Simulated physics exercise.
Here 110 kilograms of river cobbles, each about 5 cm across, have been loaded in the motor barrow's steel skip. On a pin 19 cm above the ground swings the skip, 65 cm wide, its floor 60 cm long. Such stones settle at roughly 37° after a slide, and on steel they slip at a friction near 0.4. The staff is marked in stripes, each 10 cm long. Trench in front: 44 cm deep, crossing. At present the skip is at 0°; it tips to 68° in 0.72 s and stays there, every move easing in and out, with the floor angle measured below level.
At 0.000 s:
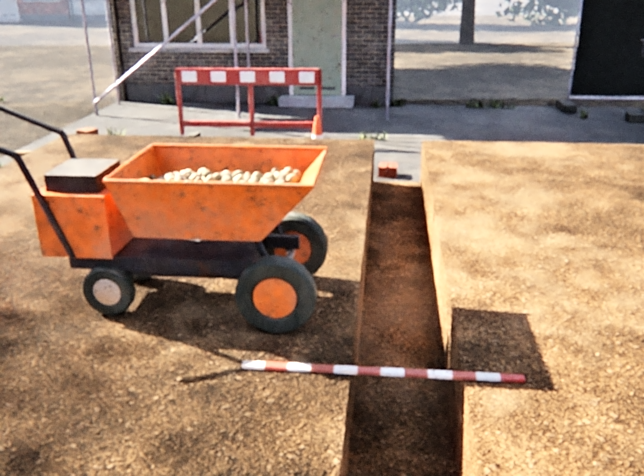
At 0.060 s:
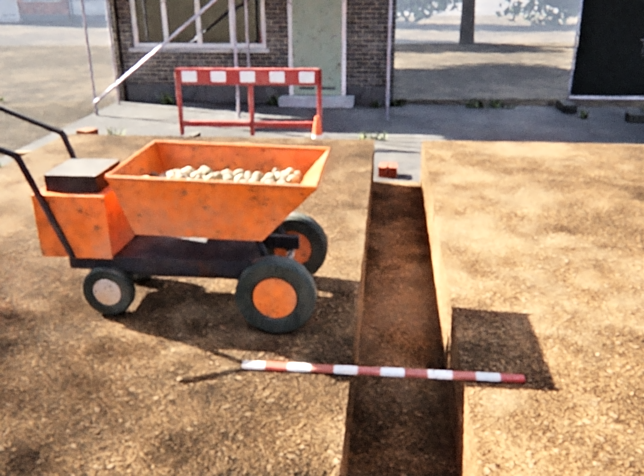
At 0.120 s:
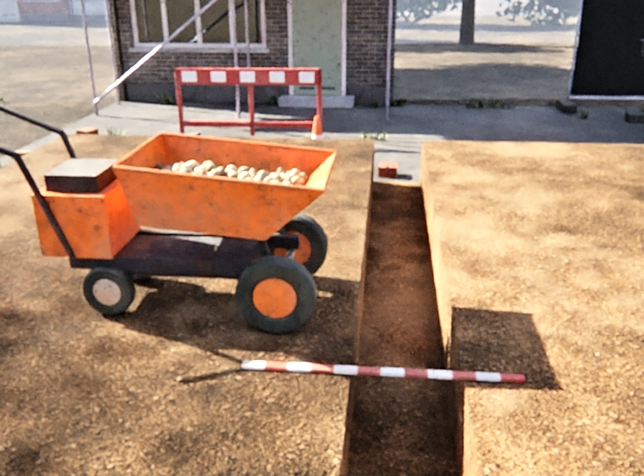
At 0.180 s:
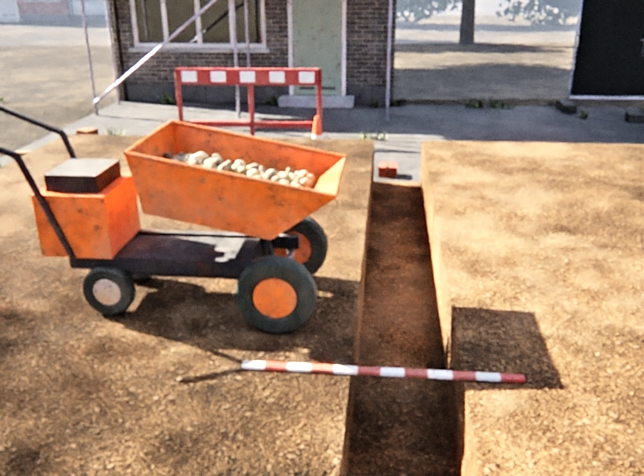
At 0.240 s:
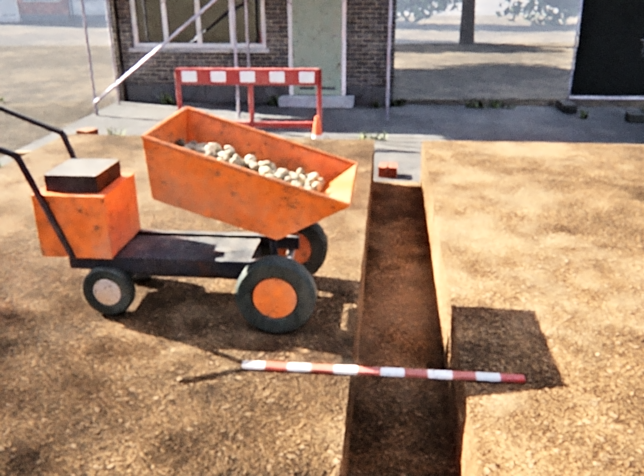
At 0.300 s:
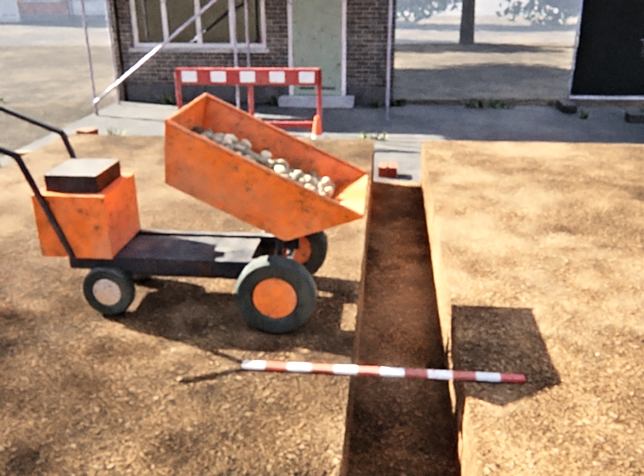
The orange skip of a small wheeled barrow, loaded with pale stones, starts level and tilts steadily forward to the right, its rear end rising and its front lip lowering beside a narrow trench while the wheels stay still.
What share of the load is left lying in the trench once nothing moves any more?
About 55 per cent.
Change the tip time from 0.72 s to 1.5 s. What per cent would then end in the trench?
About 75 percent, I'd say.
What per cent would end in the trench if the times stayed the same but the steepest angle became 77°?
Trench share: Approx. 65%.
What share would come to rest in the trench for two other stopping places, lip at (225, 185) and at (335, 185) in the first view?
I'd expect some 95 per cent, then some 35.
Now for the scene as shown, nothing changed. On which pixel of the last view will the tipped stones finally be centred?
I'd point somewhere around (443, 364).
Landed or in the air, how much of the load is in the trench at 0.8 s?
Something like 20 in a hundred.
After 0.5 s the floor is at 57°; 100 % in the skip; the foremost stones are at (375, 235).
After 0.8 s the floor is at 68°; 80 % in the skip, 19 % in the trench; the foremost stones are at (454, 301).
After 1.2 s the floor is at 68°; 21 % in the skip, 36 % in the trench, 44 % past the trench; the foremost stones are at (585, 304).
After 3.1 s the floor is at 68°; 0 % in the skip, 55 % in the trench, 45 % past the trench; the foremost stones are past the picture's edge.
